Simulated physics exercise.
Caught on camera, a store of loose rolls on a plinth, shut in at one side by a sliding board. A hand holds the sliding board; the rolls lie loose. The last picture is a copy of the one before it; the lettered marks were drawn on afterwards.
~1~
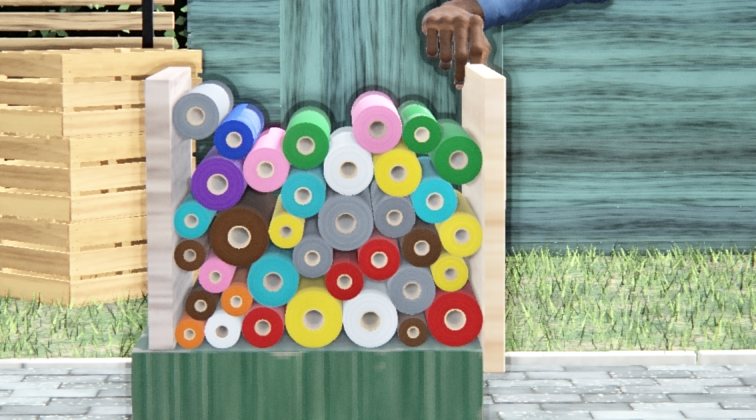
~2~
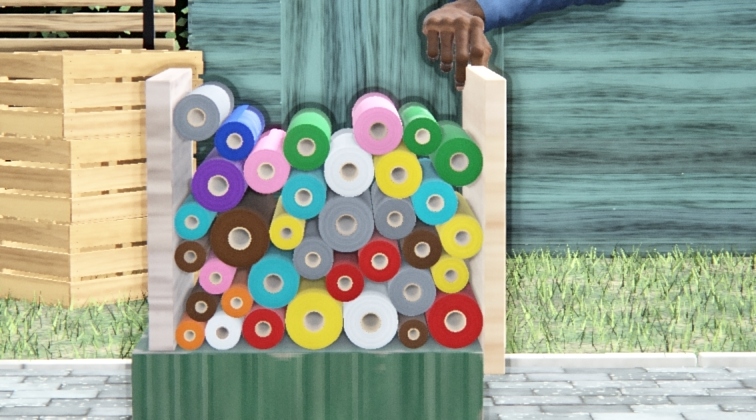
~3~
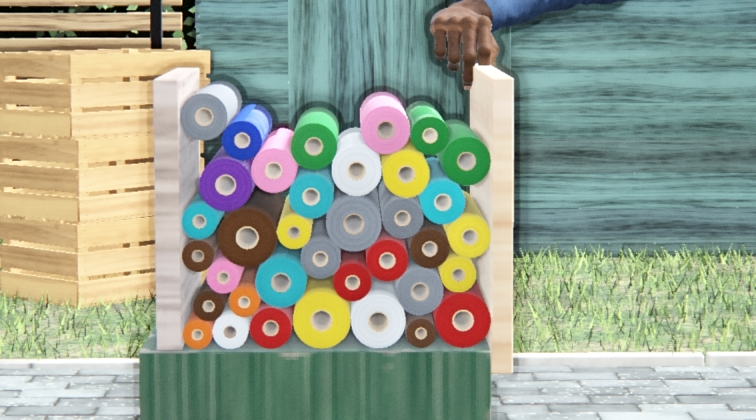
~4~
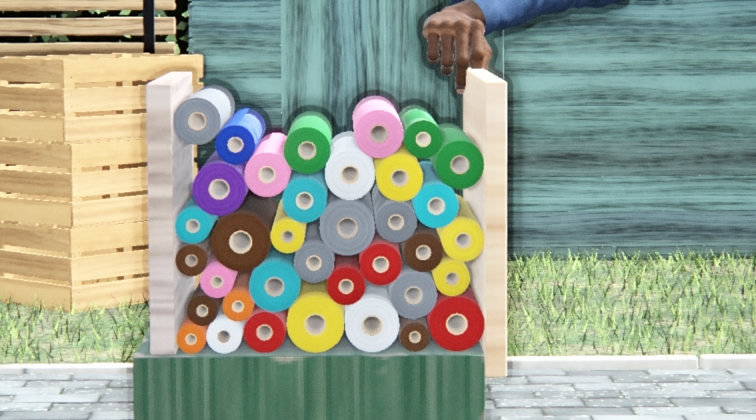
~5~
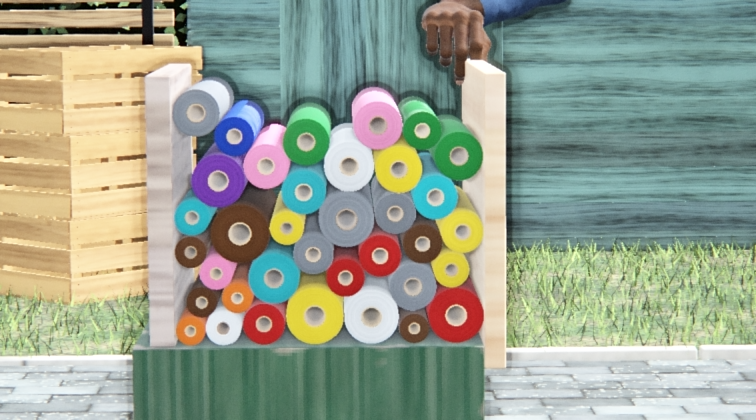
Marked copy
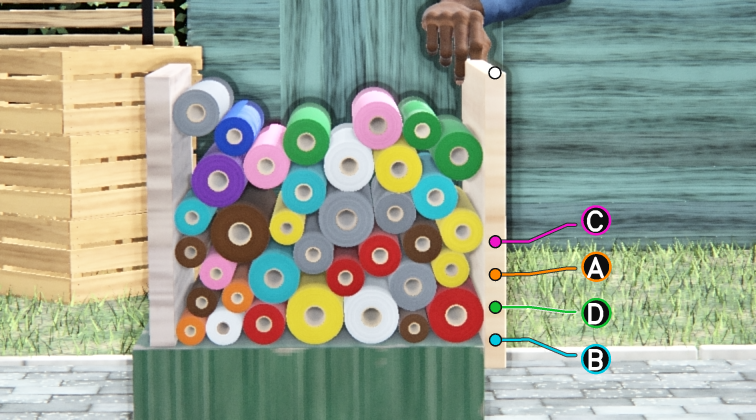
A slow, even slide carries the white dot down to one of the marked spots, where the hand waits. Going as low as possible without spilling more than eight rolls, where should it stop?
It can be let down to A.
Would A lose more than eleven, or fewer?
At A, fewer than eleven.
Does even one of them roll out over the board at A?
Yes, at A.
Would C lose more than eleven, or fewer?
Fewer than eleven.
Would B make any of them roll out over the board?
At B: Yes.
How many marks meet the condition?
Two of the four.
On the copy, A at (495, 274); B at (495, 340); C at (495, 241); D at (495, 308); the white dot at (495, 73).
On A. First, top of the board (484, 161).
Then, top of the board (485, 260).
Finally, top of the board (485, 273), six out over the board.
By contrast, B more than eight out over the board; C two out over the board; D more than eight out over the board.
